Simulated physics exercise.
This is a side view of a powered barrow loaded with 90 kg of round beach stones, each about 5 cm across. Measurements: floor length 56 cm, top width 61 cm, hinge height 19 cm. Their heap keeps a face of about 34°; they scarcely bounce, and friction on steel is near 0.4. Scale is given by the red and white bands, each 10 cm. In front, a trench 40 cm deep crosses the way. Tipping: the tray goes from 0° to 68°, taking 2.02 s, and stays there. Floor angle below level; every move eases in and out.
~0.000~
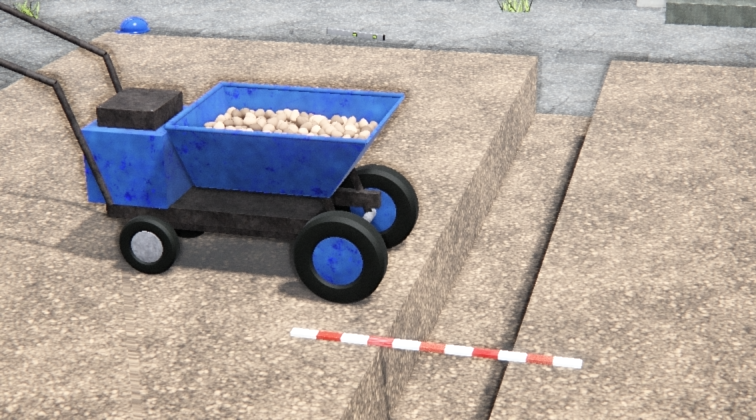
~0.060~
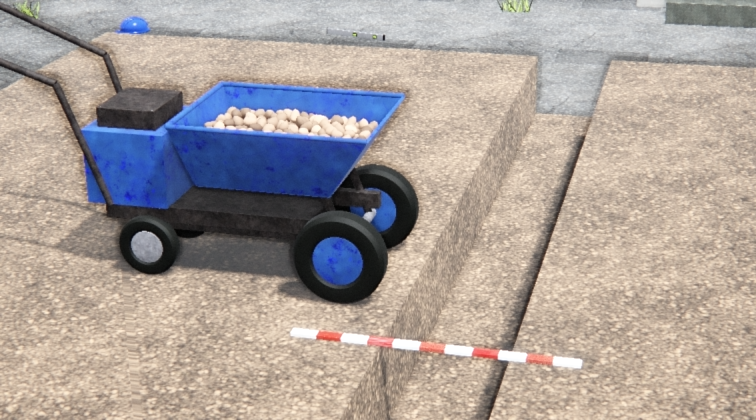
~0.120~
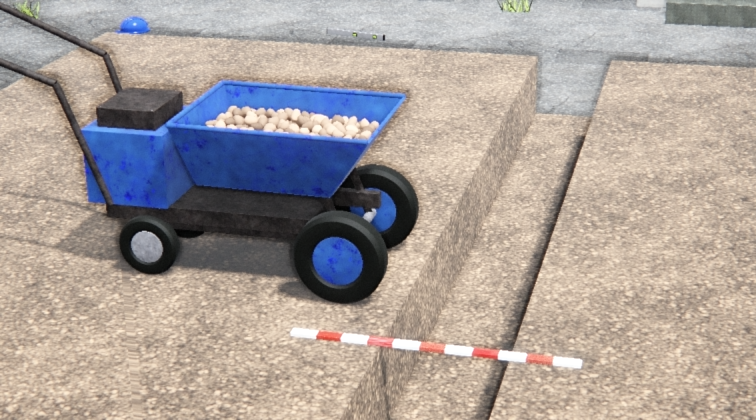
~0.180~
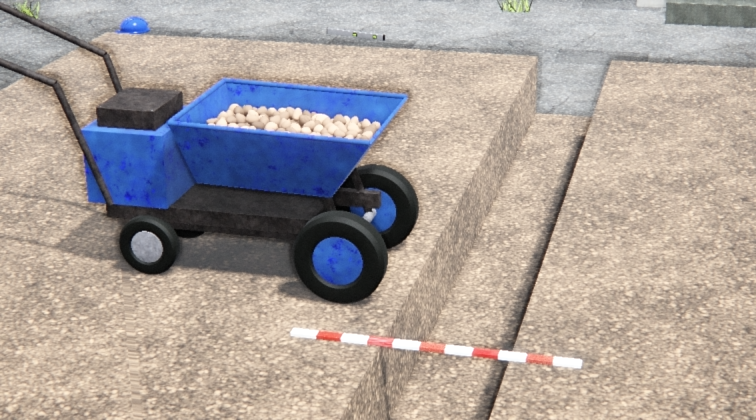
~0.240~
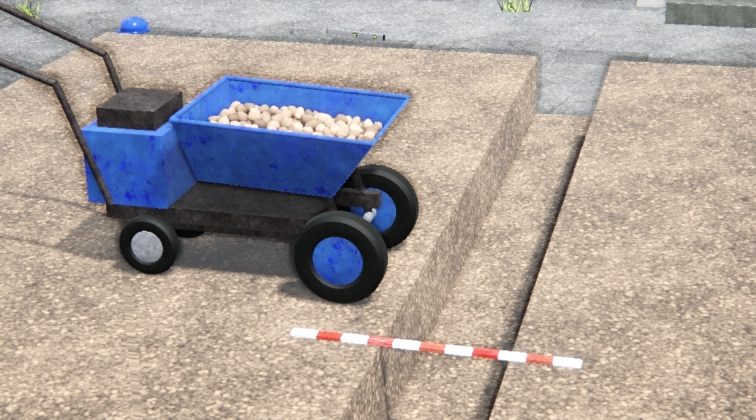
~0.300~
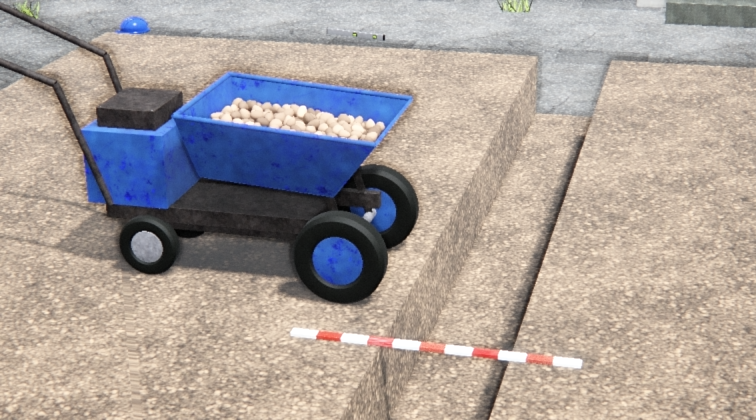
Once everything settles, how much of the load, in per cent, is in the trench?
Once it settles, about 75 per cent of the load is there.
After 1.5 s the floor is at 58°; 100 % in the tray; the foremost stones are at (482, 201).
After 2.1 s the floor is at 68°; 50 % in the tray, 33 % in the trench, 16 % past the trench; the foremost stones are at (618, 293).
After 2.5 s the floor is at 68°; 26 % in the tray, 49 % in the trench, 25 % past the trench; the foremost stones are at (675, 292).
After 4.4 s the floor is at 68°; 0 % in the tray, 75 % in the trench, 25 % past the trench; the foremost stones are at (698, 284).
